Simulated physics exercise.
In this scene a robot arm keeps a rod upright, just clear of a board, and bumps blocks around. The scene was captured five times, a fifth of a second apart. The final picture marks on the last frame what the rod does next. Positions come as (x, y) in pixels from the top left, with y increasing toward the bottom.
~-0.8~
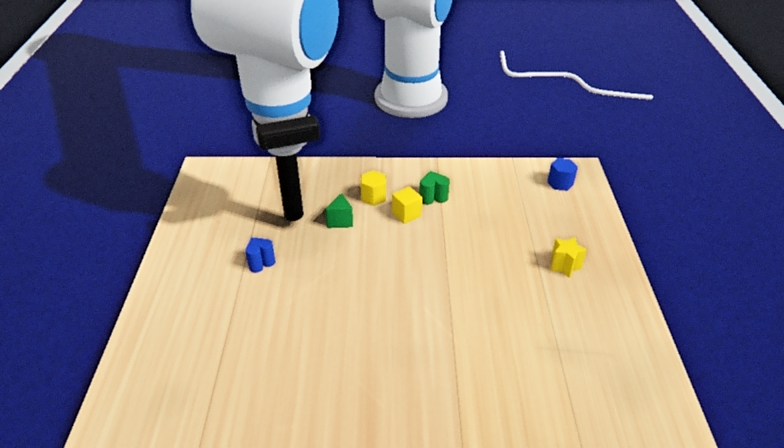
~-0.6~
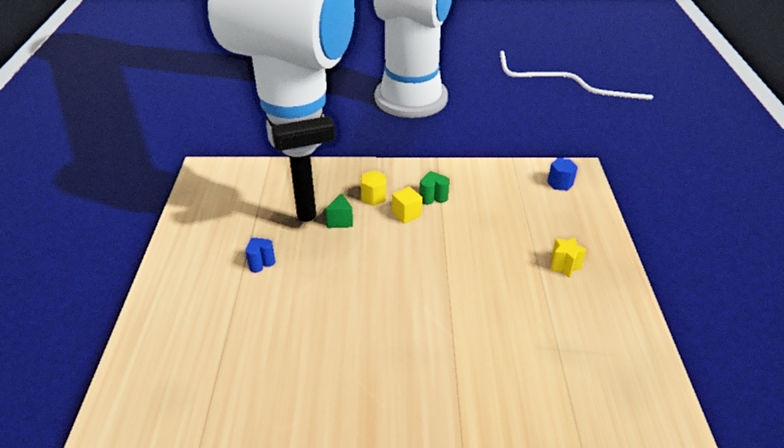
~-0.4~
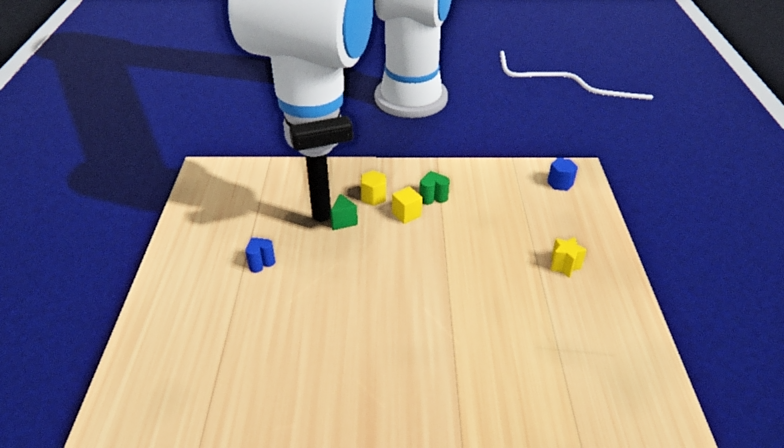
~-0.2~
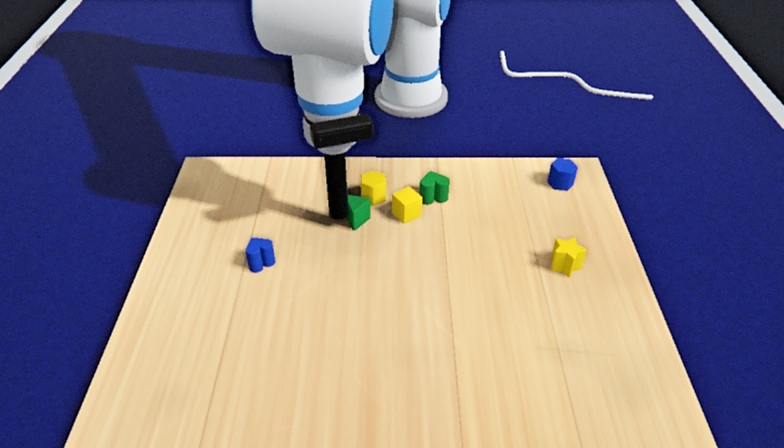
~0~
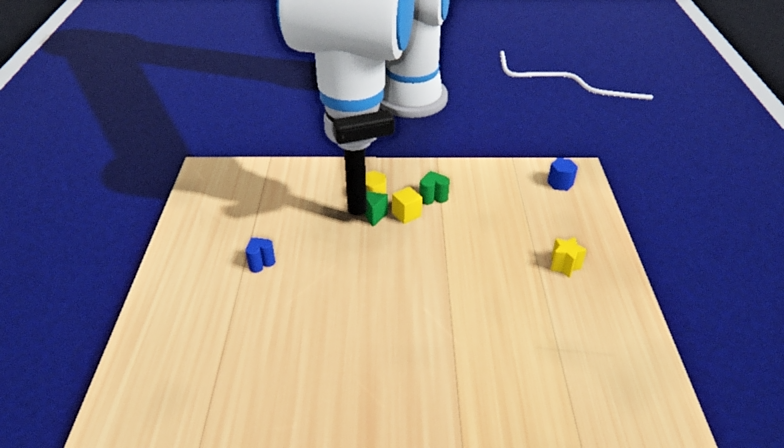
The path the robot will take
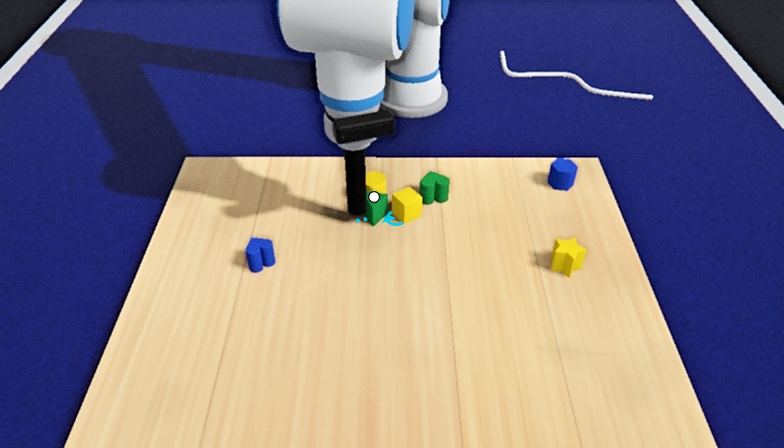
A robot arm's black rod moves right and pushes the green triangular block toward yellow blocks.
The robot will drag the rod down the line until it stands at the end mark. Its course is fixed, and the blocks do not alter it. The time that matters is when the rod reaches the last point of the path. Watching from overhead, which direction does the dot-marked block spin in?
The twist is anticlockwise.
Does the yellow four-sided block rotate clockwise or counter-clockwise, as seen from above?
Looking down, my answer is that the yellow four-sided block rotates clockwise.
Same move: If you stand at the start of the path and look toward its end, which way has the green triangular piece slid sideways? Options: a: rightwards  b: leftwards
The answer is b.
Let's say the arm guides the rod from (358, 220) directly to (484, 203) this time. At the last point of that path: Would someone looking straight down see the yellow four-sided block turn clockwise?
I'd say yes.
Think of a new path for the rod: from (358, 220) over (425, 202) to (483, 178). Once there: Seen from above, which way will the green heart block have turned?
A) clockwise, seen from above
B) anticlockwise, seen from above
I'll go with A - clockwise, seen from above.
Path on the board, from (358, 220) via (377, 218), ending at (396, 218); the dot is on the green triangular piece.
The first path, step by step. Halfway along, rod (377, 207); green triangular piece (389, 190), turned 30° anticlockwise; yellow four-sided block (412, 194), turned 20° clockwise.
At the end, rod (396, 207); yellow hexagon in place; green triangular piece (395, 186), turned 40° anticlockwise; yellow four-sided block (418, 193), turned 40° clockwise.
